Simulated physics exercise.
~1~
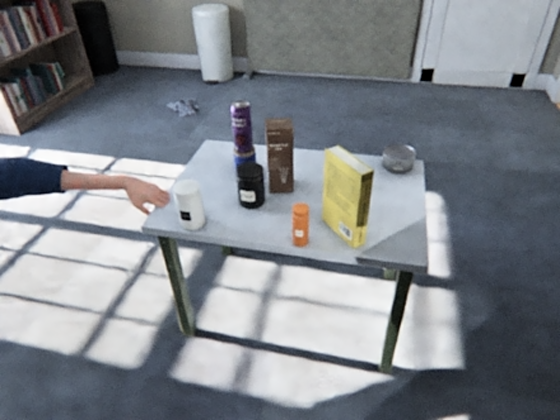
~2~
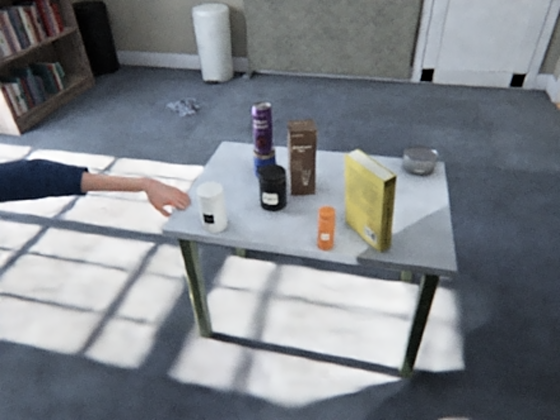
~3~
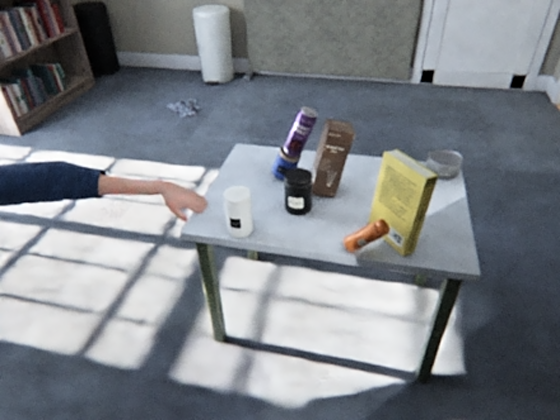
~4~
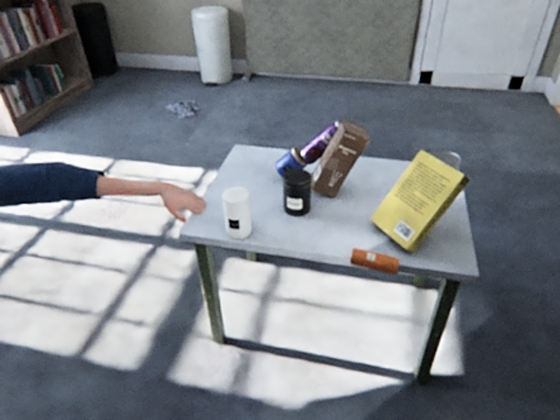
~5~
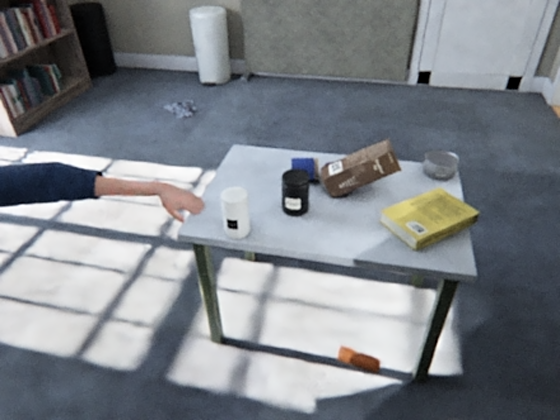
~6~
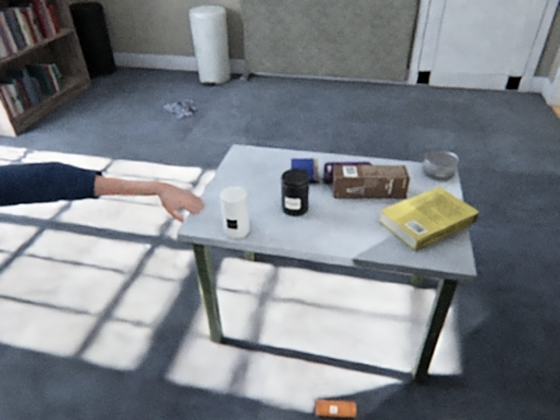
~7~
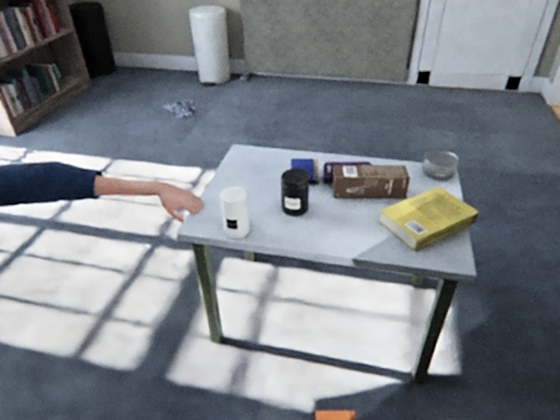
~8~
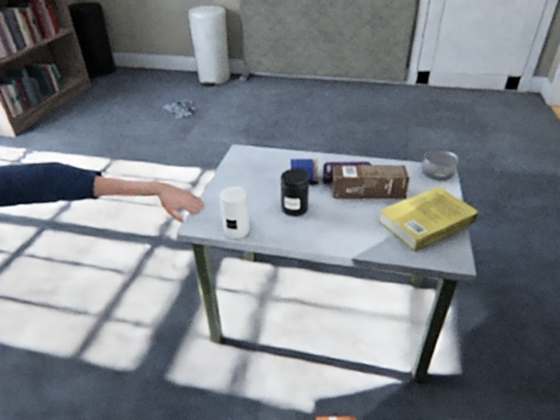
The video shows a hand beside a small table of household items as the table jerks right and stops; an orange shaker topples and drops to the floor, while a purple can, brown carton and yellow book tip over and remain on top near the upright white and black jars.
